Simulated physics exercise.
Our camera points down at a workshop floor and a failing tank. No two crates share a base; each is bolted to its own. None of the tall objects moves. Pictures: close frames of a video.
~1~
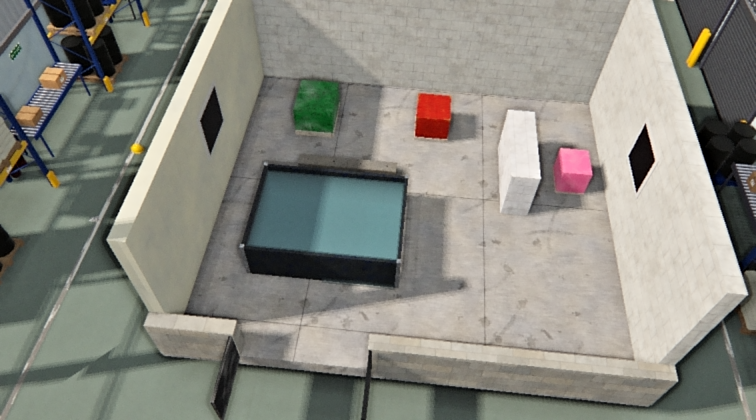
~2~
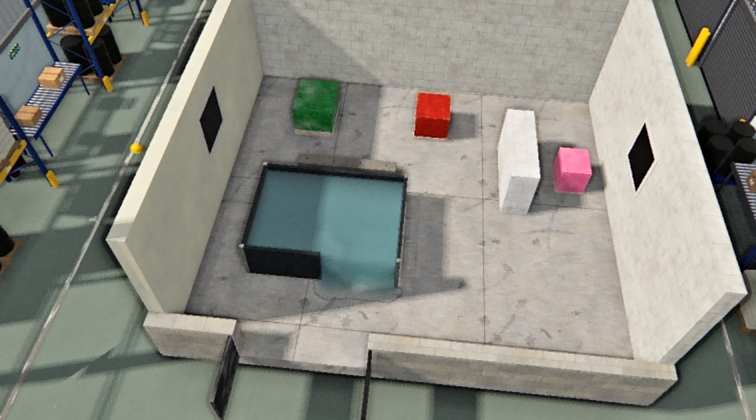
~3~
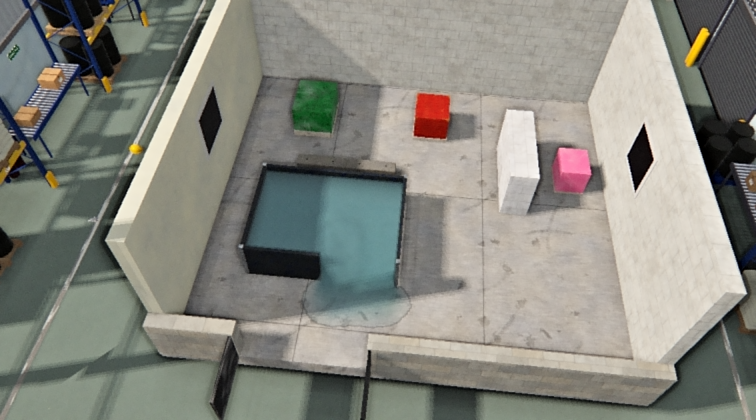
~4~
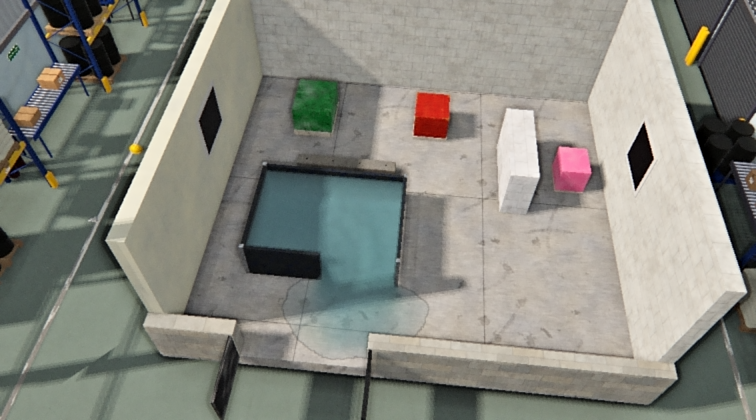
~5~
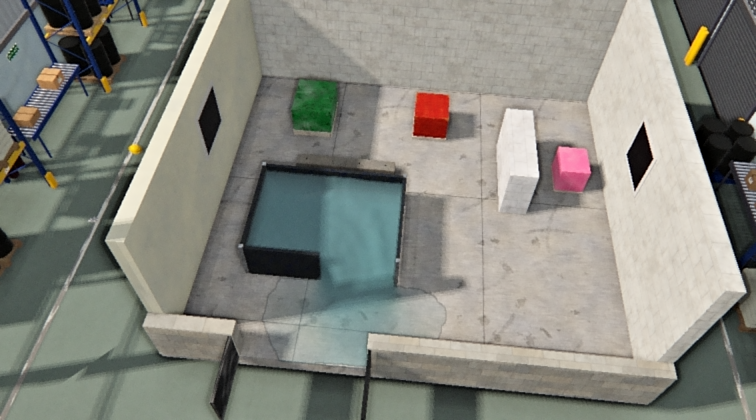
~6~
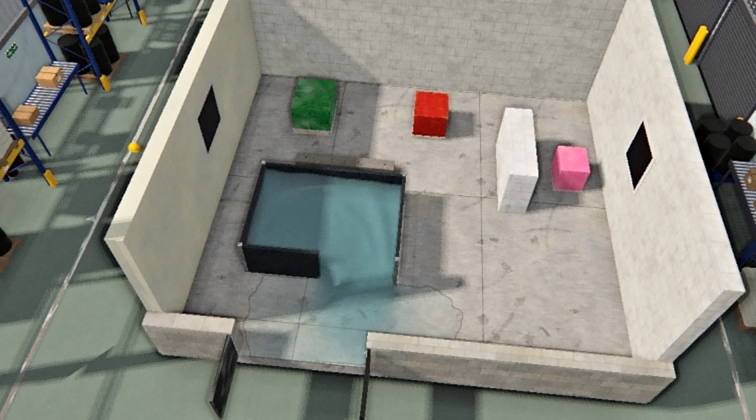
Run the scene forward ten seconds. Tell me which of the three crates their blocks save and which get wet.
Here is how it ends: The pink crate gets wet; the green crate is spared; the red crate is spared.
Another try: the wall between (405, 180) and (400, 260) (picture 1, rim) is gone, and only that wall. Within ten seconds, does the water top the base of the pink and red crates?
The pink crate is reached; the red crate is reached.
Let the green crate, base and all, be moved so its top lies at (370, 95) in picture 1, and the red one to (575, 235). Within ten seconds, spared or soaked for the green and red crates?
Result - green crate stays clear, red crate is inundated.
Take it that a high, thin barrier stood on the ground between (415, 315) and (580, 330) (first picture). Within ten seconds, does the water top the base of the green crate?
Green crate: Left dry.
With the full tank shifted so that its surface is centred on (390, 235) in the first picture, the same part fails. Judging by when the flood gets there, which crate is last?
That would be the one in red.
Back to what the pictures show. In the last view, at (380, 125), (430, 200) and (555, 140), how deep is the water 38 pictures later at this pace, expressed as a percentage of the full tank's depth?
I'd say around 0 per cent, then 0 per cent, then 4 per cent.
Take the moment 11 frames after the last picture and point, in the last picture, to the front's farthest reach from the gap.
The farthest wet point should be near (631, 379).
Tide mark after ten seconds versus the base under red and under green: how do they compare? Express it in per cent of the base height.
I'd say 50 per cent for the first one and 10 per cent for the second.
A moment on, water covers 10 % of the floor; the pink crate not reached, the green crate not reached, the red crate not reached.
Next, water covers 20 % of the floor; the pink crate not reached, the green crate not reached, the red crate not reached.
Then, water covers 30 % of the floor; the pink crate water round its plinth, the green crate not reached, the red crate not reached.
Later, water covers 40 % of the floor; the pink crate water round its plinth, the green crate not reached, the red crate not reached.
In the end, water covers 60 % of the floor; the pink crate was topped, the green crate stayed above the water, the red crate stayed above the water.
